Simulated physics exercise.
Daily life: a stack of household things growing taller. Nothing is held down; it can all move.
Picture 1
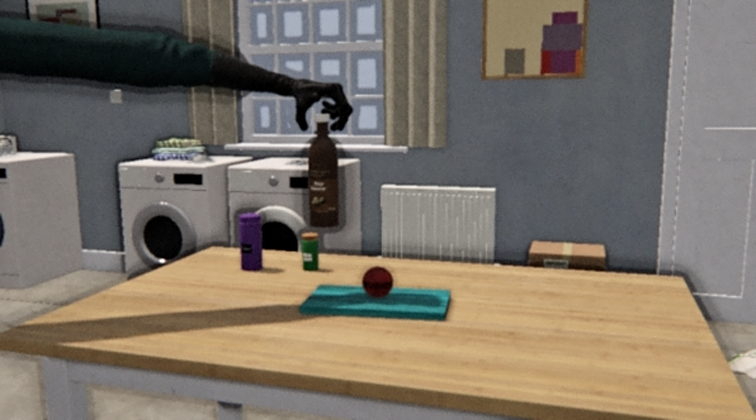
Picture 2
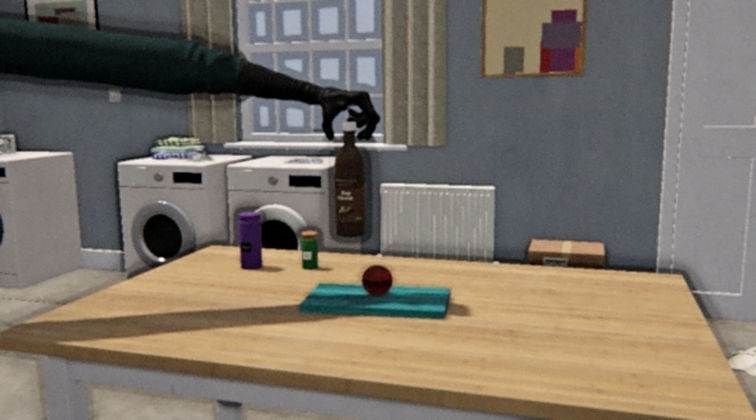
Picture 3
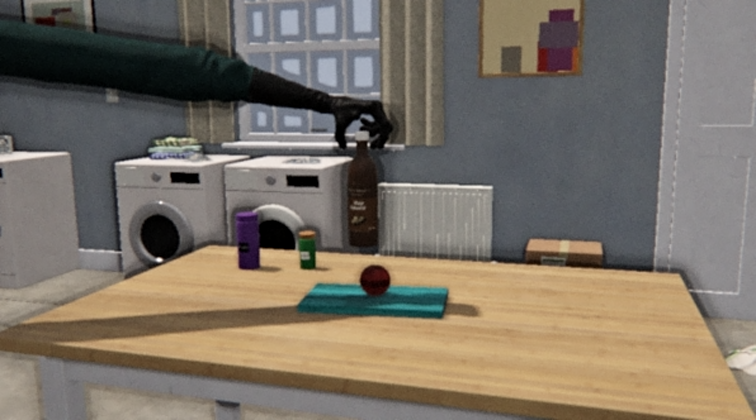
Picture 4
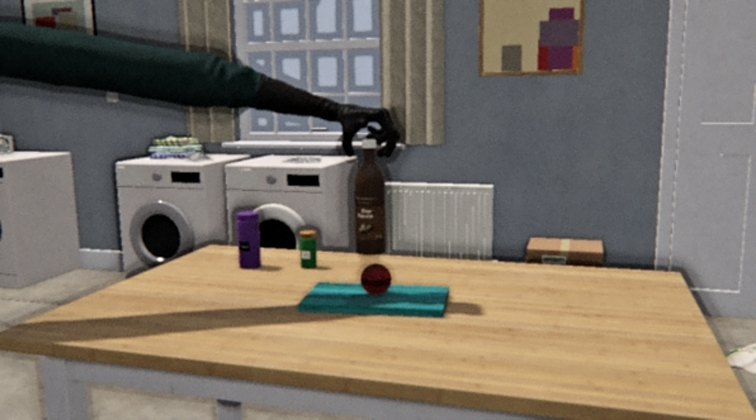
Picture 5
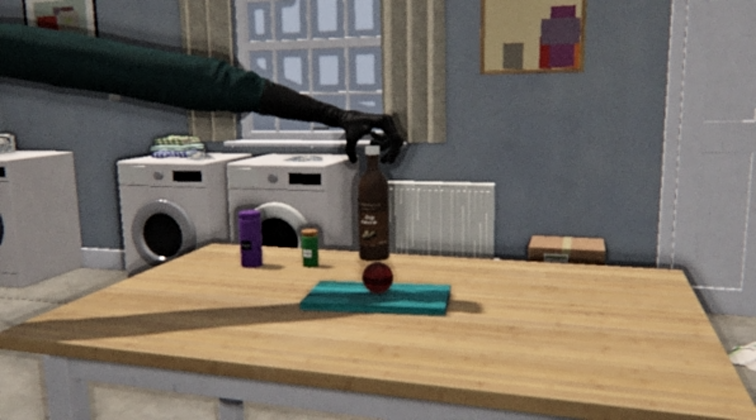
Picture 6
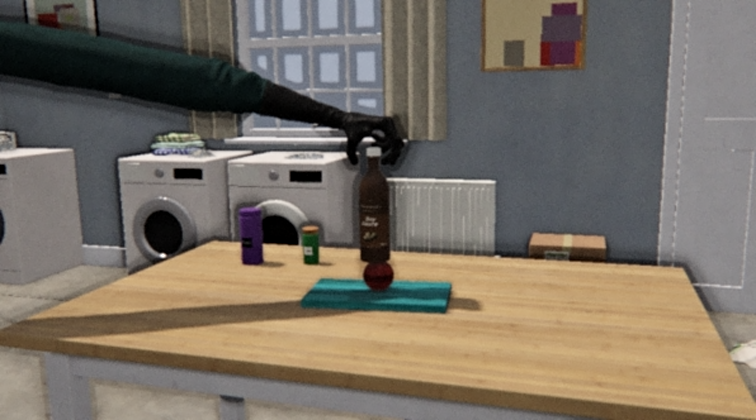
In a room with washing machines, a dark hand holding a brown bottle by its top moves it rightward and down over a wooden table, bringing it just above a dark red ball on a turquoise board.
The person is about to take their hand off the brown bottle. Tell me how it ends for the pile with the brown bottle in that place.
The pile will not survive intact.
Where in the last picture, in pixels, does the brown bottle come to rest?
At about (257, 283).
Then, 0.60 s on from there, brown bottle now fallen; red ball shifted a little.
Then, 0.90 s on from there, red ball shifted a little.
In the end, fallen, brown bottle; the other 4 unmoved. At the end, from the last picture's camera, brown bottle near (257, 283). The pile gives way.
